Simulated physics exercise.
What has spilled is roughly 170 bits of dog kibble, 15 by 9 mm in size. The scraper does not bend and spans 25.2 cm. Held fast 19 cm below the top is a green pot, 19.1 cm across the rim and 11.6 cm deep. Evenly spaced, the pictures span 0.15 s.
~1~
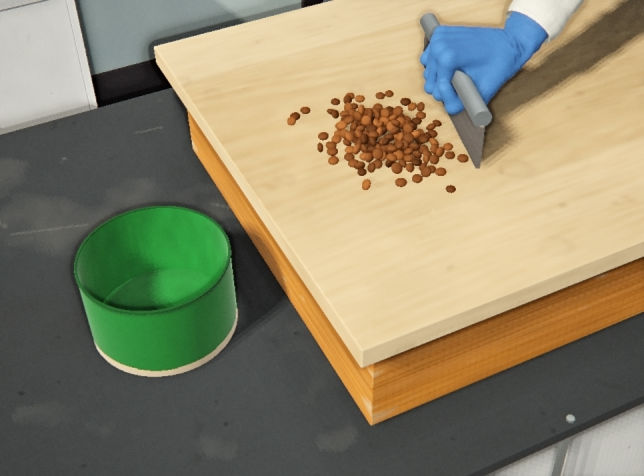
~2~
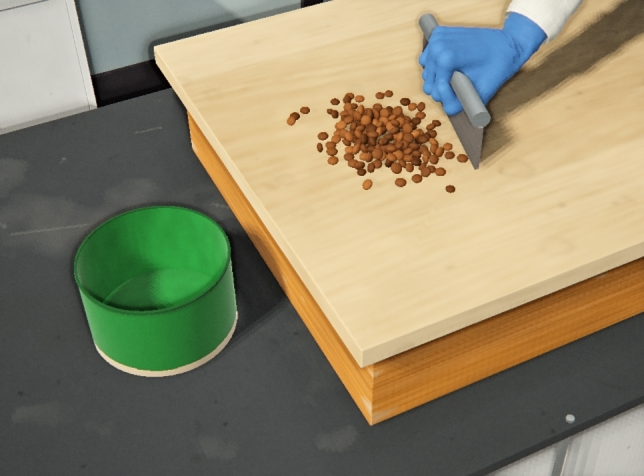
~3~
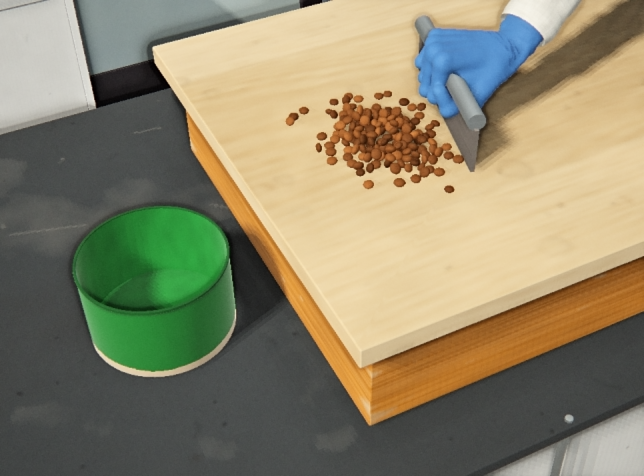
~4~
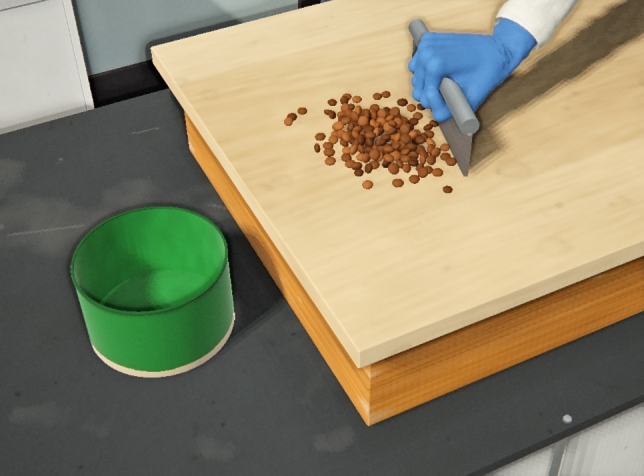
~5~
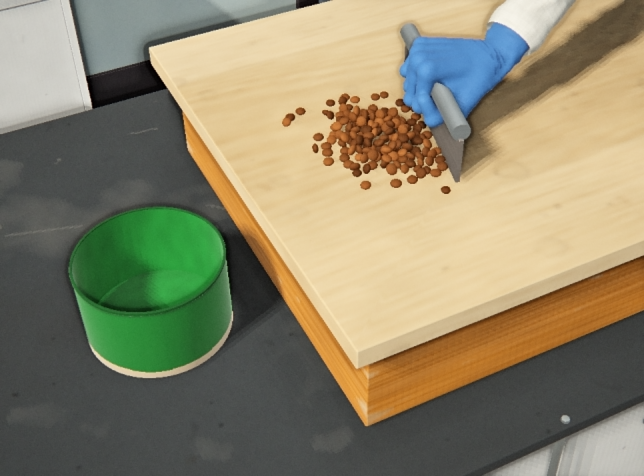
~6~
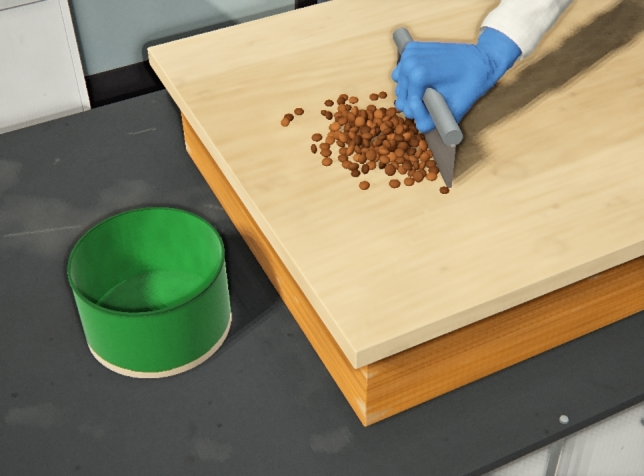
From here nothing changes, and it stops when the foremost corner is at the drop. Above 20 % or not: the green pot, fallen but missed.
Green pot: Not above; fallen but missed: Above.
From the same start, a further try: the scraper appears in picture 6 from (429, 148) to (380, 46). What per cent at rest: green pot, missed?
In the green pot 35 per cent, with 35 per cent missed.
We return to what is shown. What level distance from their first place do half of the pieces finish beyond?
About 18 cm.
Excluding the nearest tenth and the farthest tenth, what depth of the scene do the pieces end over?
That comes to roughly 24 cm.
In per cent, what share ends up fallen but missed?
About 35 per cent.
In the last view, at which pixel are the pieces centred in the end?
Around (263, 184).
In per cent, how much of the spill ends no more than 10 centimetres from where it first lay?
15 per cent or thereabouts.
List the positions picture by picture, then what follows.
The first picture shows scraper from (481, 133) to (427, 34); moved 0.0 cm; 0 pieces shifted; middle of the spill at (380, 132); green pot at (153, 256).
The second picture shows scraper from (480, 134) to (426, 34); moved 0.2 cm; 0 pieces shifted; middle of the spill at (379, 132).
The third picture shows scraper from (475, 137) to (422, 36); moved 0.9 cm; 2 pieces shifted; middle of the spill at (378, 132).
The fourth picture shows scraper from (469, 141) to (416, 40); moved 1.9 cm; 3 pieces shifted; middle of the spill at (376, 133).
The fifth picture shows scraper from (460, 147) to (408, 44); moved 3.3 cm; 11 pieces shifted; middle of the spill at (375, 133).
The sixth picture shows scraper from (452, 152) to (400, 48); moved 4.7 cm; 36 pieces shifted; middle of the spill at (373, 133); green pot at (146, 257).
Then, 0.28 s after the last picture, scraper 17 cm from its start, spill 21 cm wide; still on top 100 %.
Then, 0.55 s after the last picture, scraper 29 cm from its start, spill 25 cm wide; off the edge, not caught 5 %, still on top 95 %.
Then, 0.78 s after the last picture, scraper 29 cm from its start, spill 26 cm wide; off the edge, not caught 30 %, still on top 65 %.
In the end, green pot 0 %, fallen but missed 35 %, still on top 65 %.
